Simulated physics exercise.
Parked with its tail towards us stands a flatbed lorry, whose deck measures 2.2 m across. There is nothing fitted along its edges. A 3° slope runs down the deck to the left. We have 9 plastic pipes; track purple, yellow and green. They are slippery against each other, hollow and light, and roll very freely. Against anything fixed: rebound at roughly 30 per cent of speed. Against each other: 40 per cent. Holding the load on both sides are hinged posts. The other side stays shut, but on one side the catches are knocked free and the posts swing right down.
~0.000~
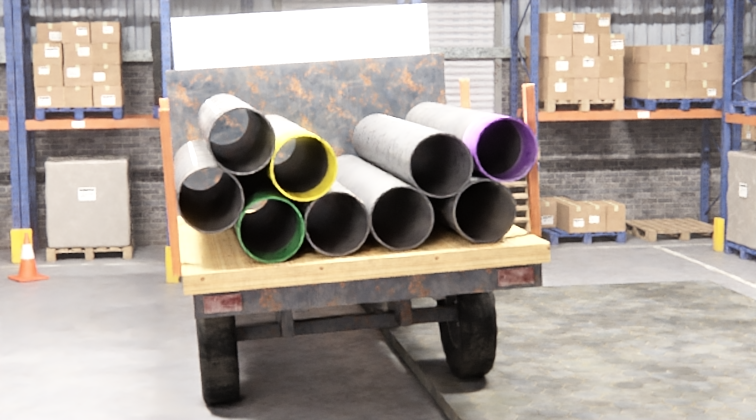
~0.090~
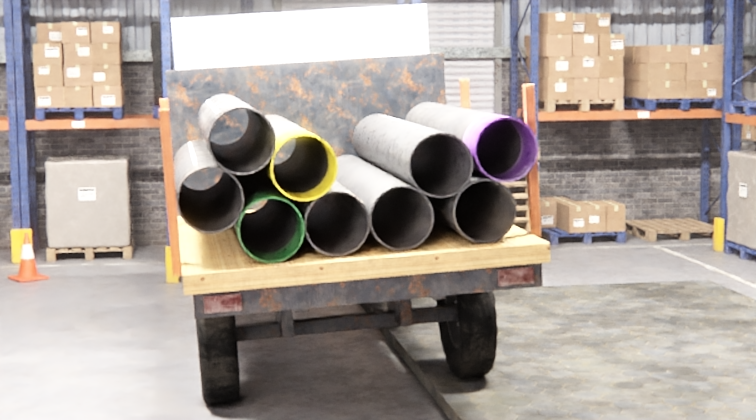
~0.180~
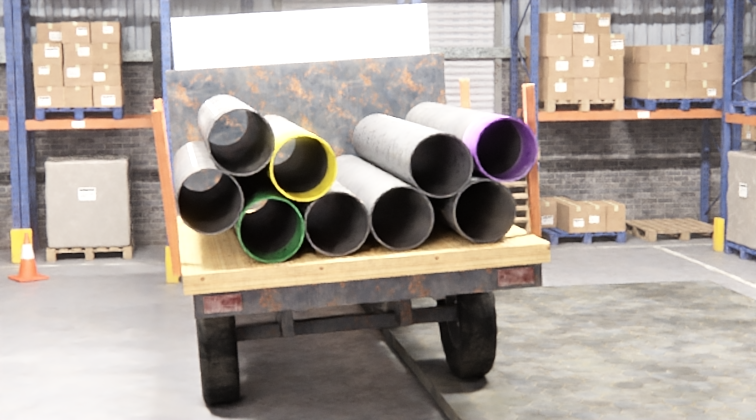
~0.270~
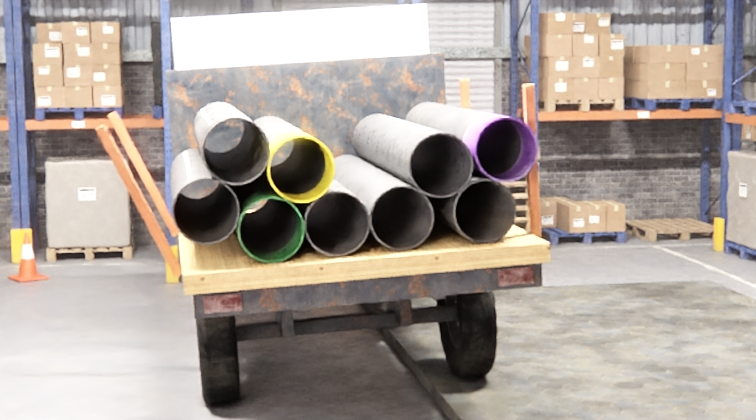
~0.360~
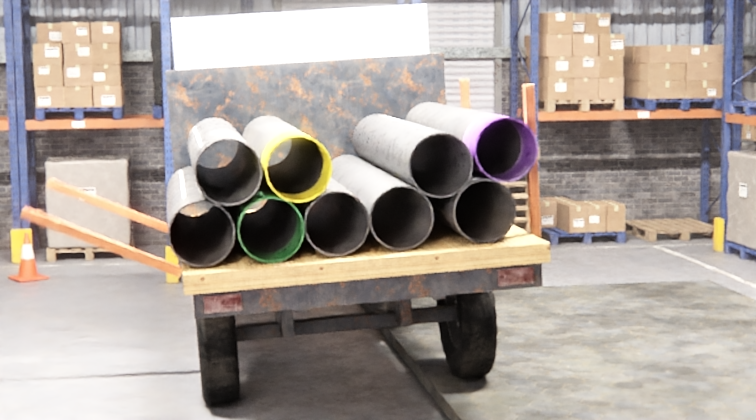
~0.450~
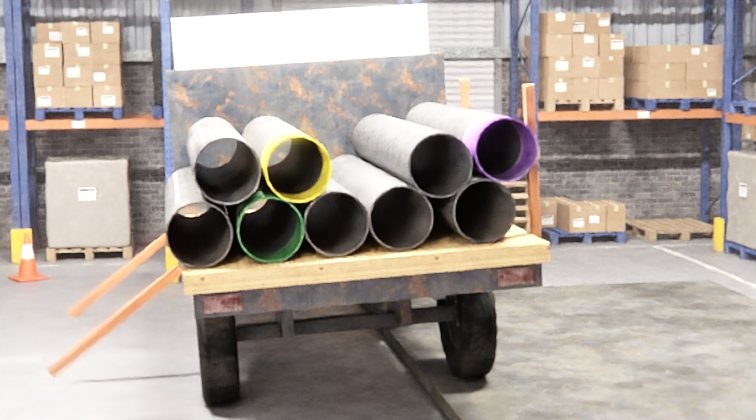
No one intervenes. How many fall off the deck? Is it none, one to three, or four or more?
It is four or more.
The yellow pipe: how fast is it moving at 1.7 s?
About 0.3 m/s.
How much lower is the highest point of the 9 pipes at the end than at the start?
Roughly 115 cm.
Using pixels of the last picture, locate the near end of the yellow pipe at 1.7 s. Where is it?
(269, 172), more or less.
By 1.7 s, purple is up on others, 20 cm from the right edge; yellow is up on others, 55 cm from the left edge, rolling left; green is on the deck, 35 cm from the left edge, rolling left; 2 of 9 are off.
By 3.4 s, purple is on the deck, 35 cm from the right edge, rolling left; yellow is dropping off the left side; green is on the ground to the left; 5 of 9 are off.
By 5.3 s, purple is on the deck, 90 cm from the right edge, rolling left; yellow is dropping off the left side; green is on the ground to the left; 6 of 9 are off.
By 7.4 s, purple is dropping off the left side; green is down on the left; as before, yellow; 9 of 9 are off.
Finally (8.9 s), purple is dropping off the left side; yellow is dropping off the left side; green is on the ground to the left; 9 of 9 are off.
